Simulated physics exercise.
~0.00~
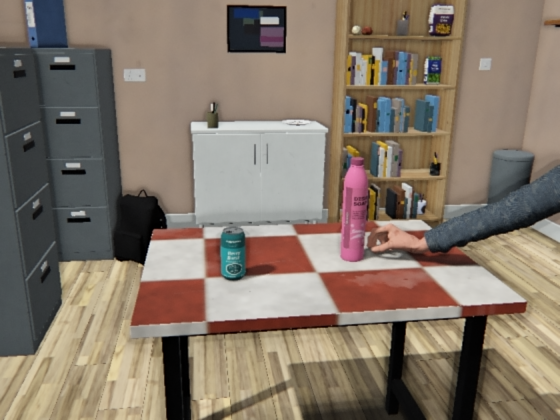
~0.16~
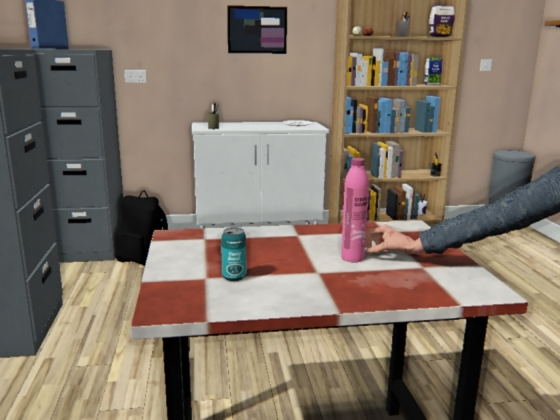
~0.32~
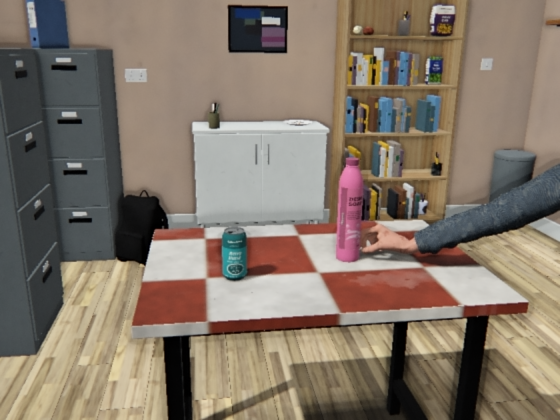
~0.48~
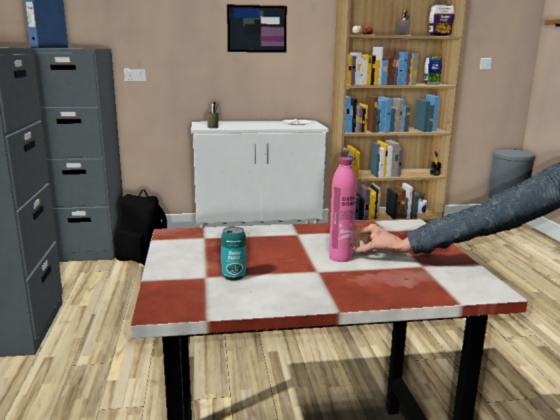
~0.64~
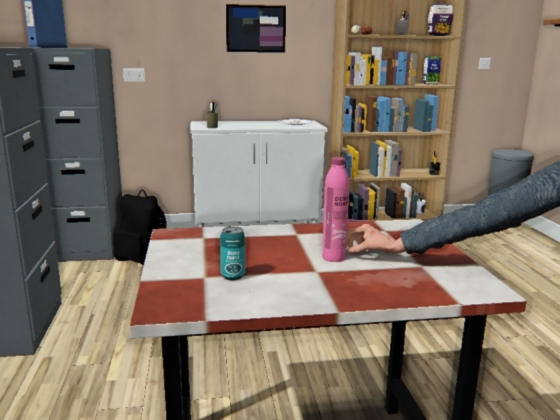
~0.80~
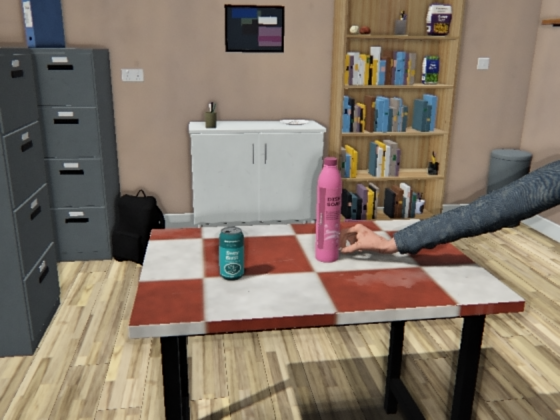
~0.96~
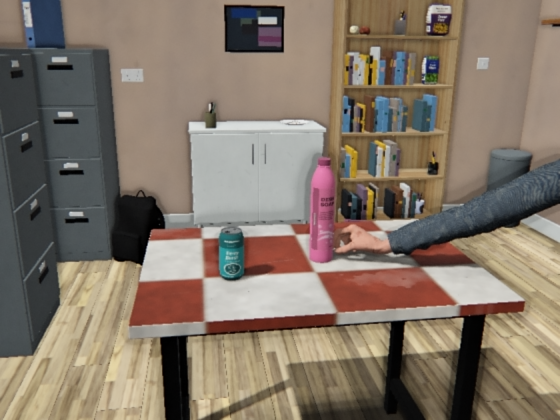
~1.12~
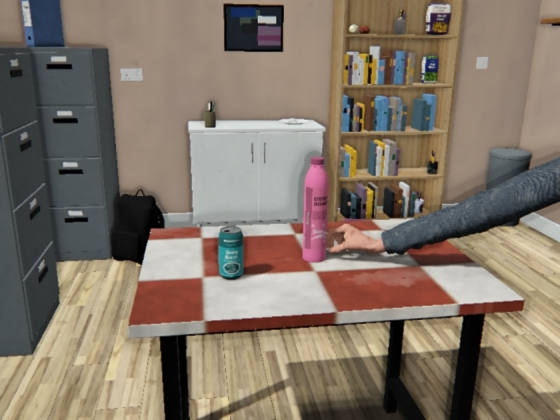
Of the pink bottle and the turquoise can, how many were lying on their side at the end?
None of them were lying down at the end, as both the pink bottle and the turquoise can were still standing upright on the table.
